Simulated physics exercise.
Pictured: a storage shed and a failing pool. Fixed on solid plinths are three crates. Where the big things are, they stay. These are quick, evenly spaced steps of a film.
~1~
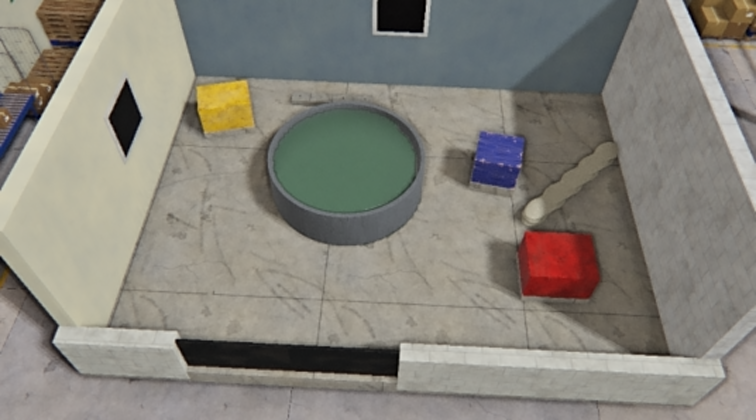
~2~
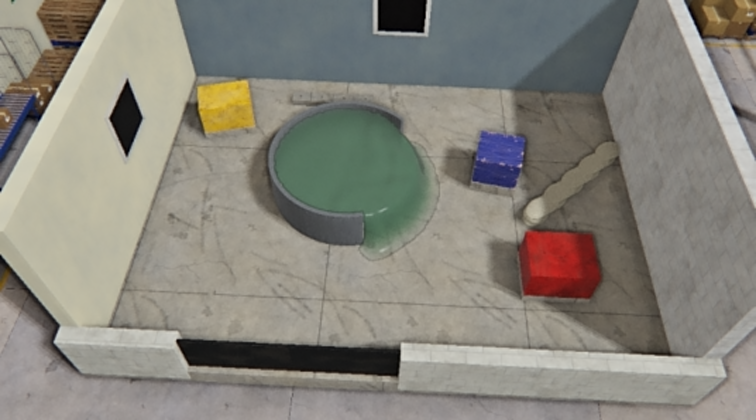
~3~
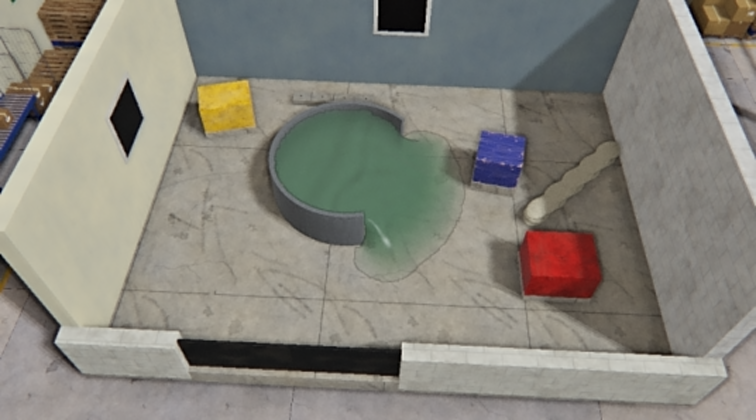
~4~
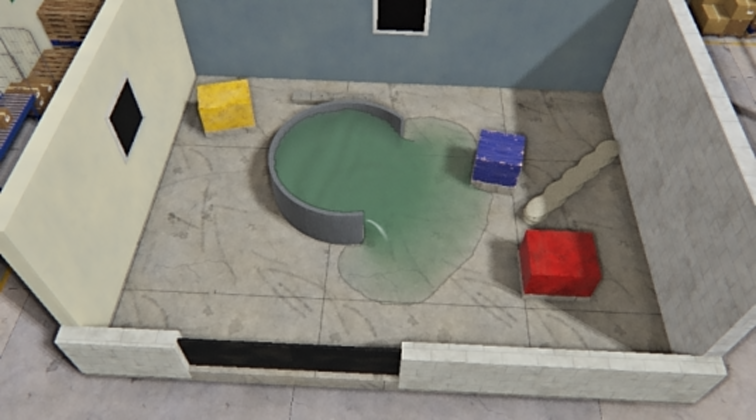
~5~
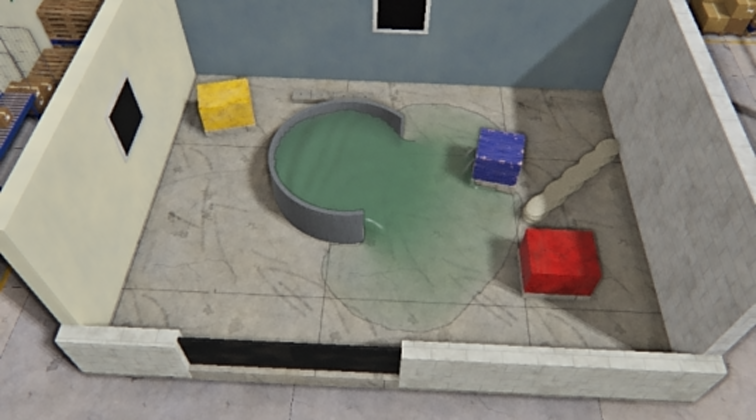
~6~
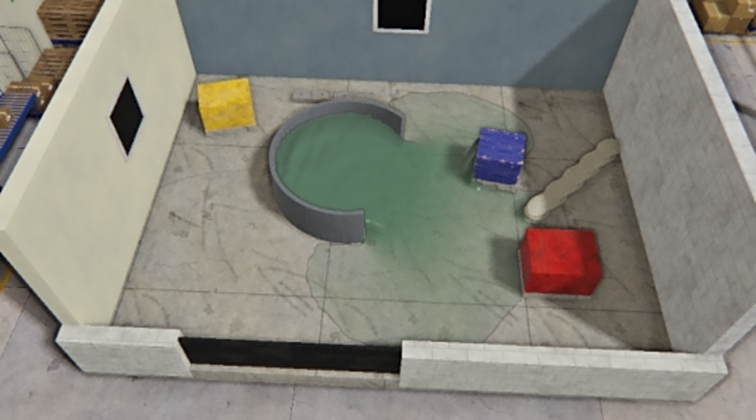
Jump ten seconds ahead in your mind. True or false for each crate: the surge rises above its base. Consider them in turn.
Red crate: True; yellow crate: False; blue crate: True.
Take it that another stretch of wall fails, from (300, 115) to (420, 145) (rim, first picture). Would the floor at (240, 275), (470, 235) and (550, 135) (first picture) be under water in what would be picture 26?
Taking the points one after the other, they come out not soaked, not soaked and inundated.
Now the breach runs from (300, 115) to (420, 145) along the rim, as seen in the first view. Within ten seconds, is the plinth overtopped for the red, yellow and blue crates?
Result: Red is left untouched, yellow gets overtopped, blue gets overtopped.
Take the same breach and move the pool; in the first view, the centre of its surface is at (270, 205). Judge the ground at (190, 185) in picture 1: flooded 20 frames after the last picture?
Not reached.
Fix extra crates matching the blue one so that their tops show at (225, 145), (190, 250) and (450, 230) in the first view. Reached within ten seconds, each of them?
Going in order, the first crate remains untouched, the second remains untouched, while the third gets reached.
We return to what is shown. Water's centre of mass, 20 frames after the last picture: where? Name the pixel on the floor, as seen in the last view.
I'd say around (494, 213).
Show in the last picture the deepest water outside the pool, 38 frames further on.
Somewhere near (628, 211), I think.
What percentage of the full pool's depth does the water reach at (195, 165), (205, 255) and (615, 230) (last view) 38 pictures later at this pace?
First spot 0 %, second 4 %, third 20 %.
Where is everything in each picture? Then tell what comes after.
The first picture shows still water in the round tank at (347, 158).
In the second picture, the front is at a hidden place, out from the gap at (417, 193).
In the third picture, the front is at (430, 136), out from the gap at (417, 195).
In the fourth picture, water pours out at (417, 196) and has run to (435, 121).
In the fifth picture, water pours out at (417, 195) and has run to (445, 107).
In the sixth picture, water pours out at (417, 195) and has run to (499, 109).
A moment on, water covers 40 % of the floor; the red crate water round its plinth, the yellow crate not reached, the blue crate water round its plinth.
Next, water covers 50 % of the floor; the red crate water round its plinth, the yellow crate not reached, the blue crate water round its plinth.
Then, water covers 60 % of the floor; the red crate water round its plinth, the yellow crate not reached, the blue crate water round its plinth.
Later, water covers 85 % of the floor; the red crate water round its plinth, the yellow crate water round its plinth, the blue crate water round its plinth.
In the end, water covers 95 % of the floor; the red crate was topped, the yellow crate stayed above the water, the blue crate was topped.
